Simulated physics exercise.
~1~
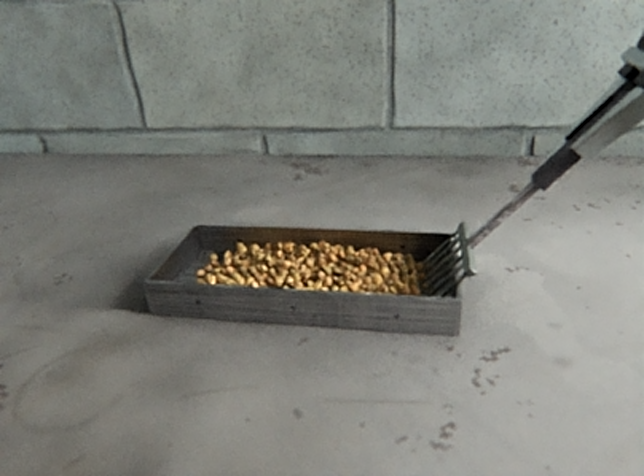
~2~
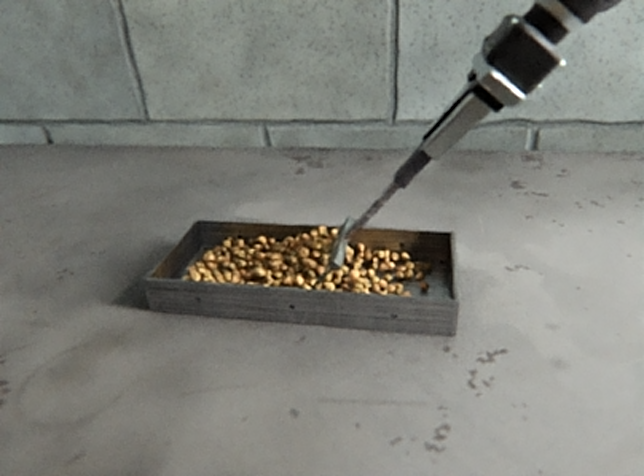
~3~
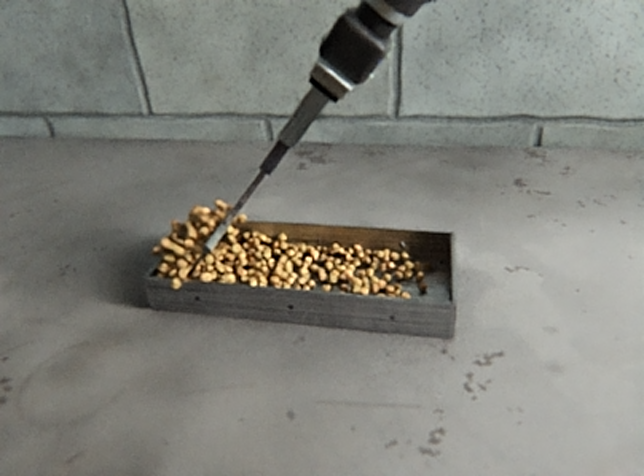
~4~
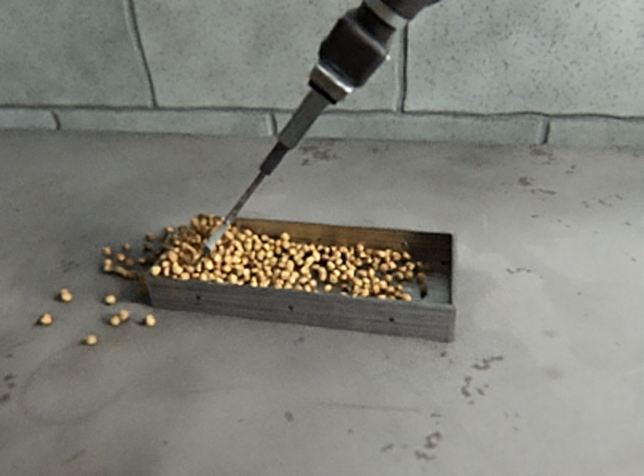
On a gray surface before a stone block wall, a robot arm's rake pushed chickpeas leftward through a shallow dark tray, heaping them against the far left end until some spilled over and scattered outside, while most stayed in the tray.
